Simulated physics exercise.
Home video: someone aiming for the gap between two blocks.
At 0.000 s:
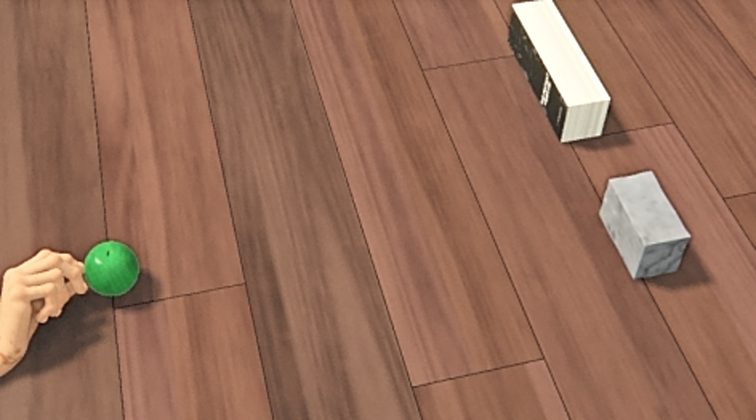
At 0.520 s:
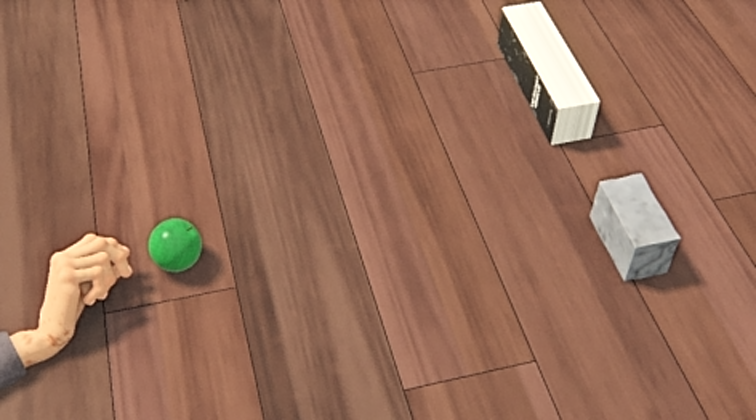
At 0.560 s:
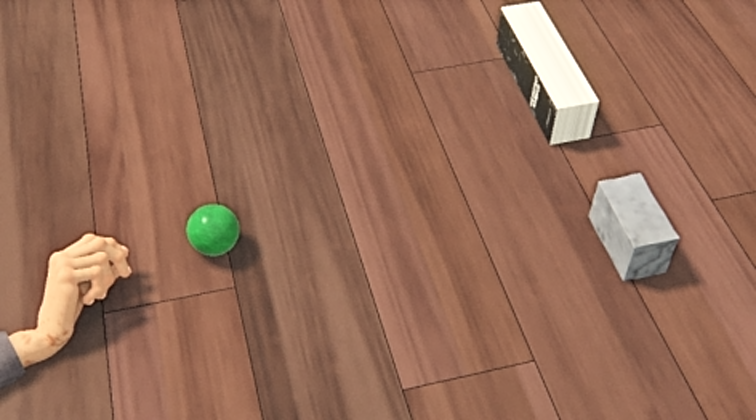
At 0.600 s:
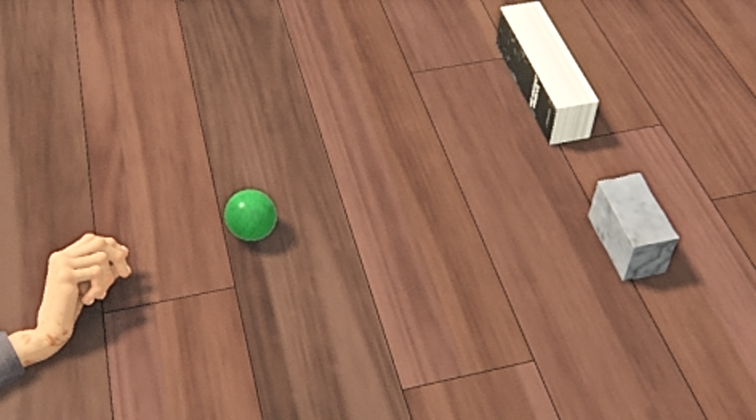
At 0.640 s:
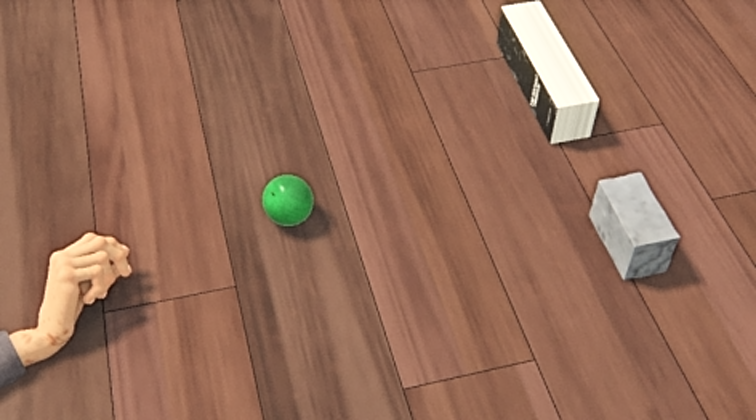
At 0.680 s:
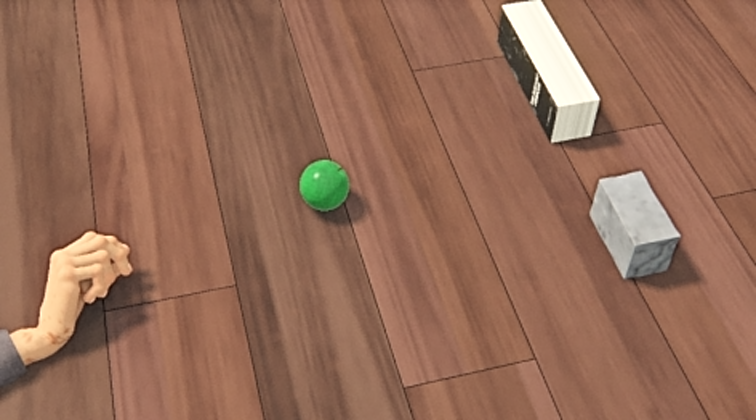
A green apple, small and round, leaves a hand at the lower left and rolls steadily up and to the right across dark reddish-brown floorboards, seen from above at an angle. At the upper right lies a black book with white page edges, and below it sits a grey brick, both motionless. The camera shifts slightly at first, then stays still, while the hand rests behind the rolling apple.
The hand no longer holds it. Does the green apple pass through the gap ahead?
The green apple is stopped.
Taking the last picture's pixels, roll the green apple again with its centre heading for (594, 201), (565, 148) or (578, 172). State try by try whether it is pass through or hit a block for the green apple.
Taking the aims in turn, it gets blocked, it slips through, and it slips through.
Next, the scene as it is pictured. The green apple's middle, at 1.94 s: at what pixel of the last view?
Its middle will be near (316, 28).
Around 0.98 s, green apple coming back near (502, 102).
Around 1.50 s, green apple coming back near (392, 62).
Around 1.94 s, green apple coming back near (316, 28).
Finally (2.3 s), the green apple bounces off.
